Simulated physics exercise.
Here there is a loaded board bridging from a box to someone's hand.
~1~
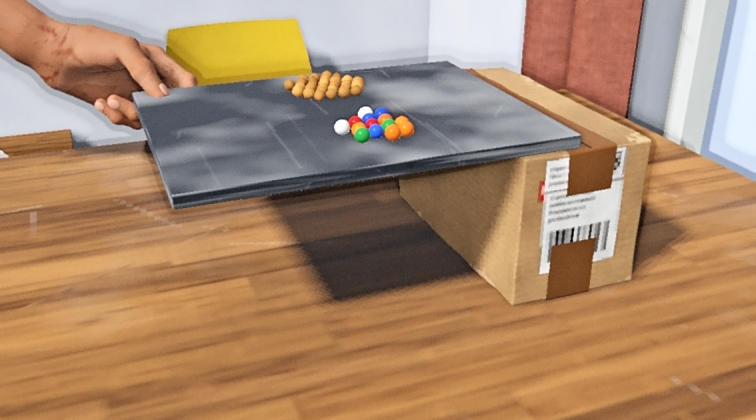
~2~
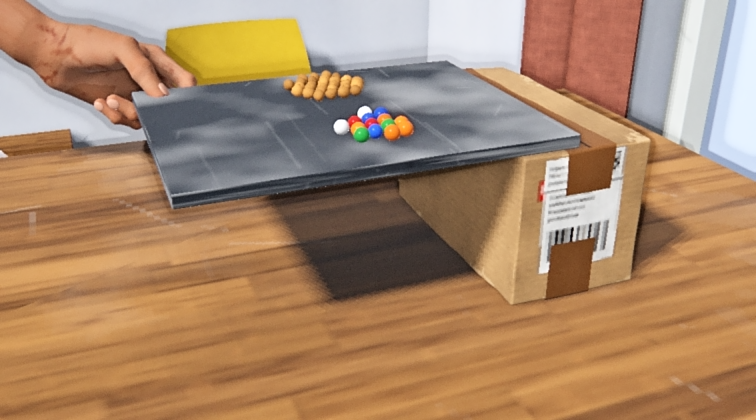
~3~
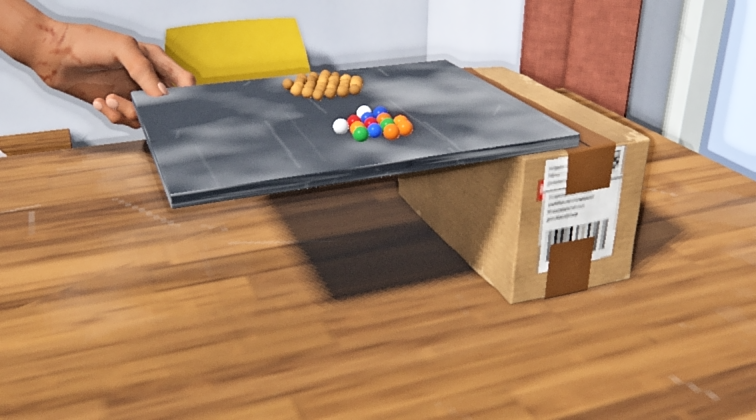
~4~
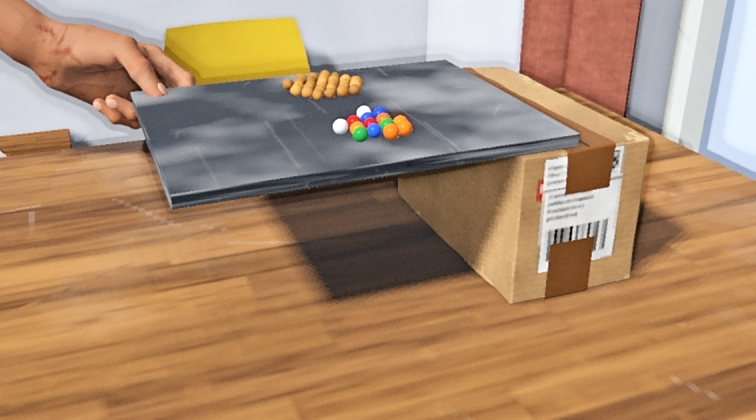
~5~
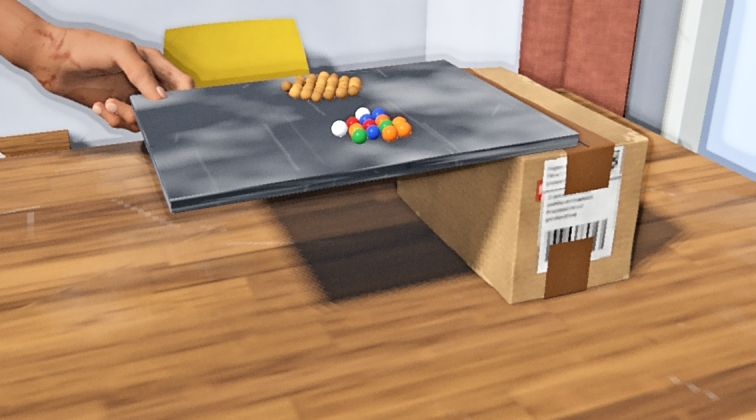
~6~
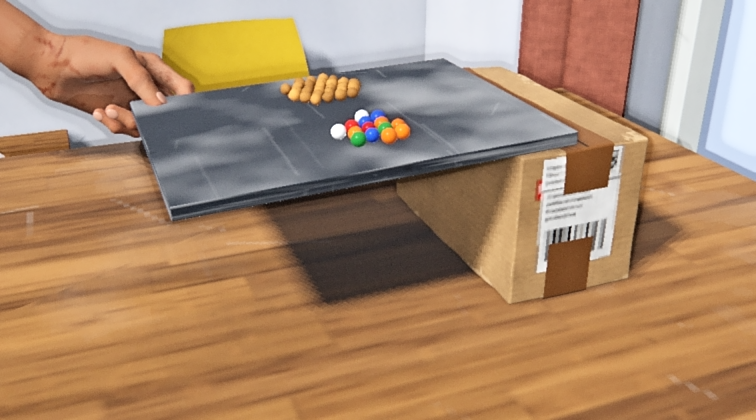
To begin with, a hand at the left holds one end of a dark grey board level, its other end resting on a taped cardboard box, with colourful beads and tan, round pieces grouped on top. Then the hand lowers its end very slightly, while both groups stay in place on the board.
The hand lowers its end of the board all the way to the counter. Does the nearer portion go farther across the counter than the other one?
Yes.
Then, 0.39 s on from there, board sloping at 10°; near portion the whole lot still on the board; far portion the whole lot still on the board.
Then, 0.88 s on from there, board sloping at 22°; near portion mostly less than half a board's length out; far portion the whole lot still on the board.
Then, 1.40 s on from there, board resting at 31°; near portion mostly one to two board lengths out; far portion mostly less than half a board's length out.
In the end, board resting at 31°; near portion mostly more than two board lengths out, near half gone off the counter; far portion mostly less than half a board's length out; the near portion has gone farther.
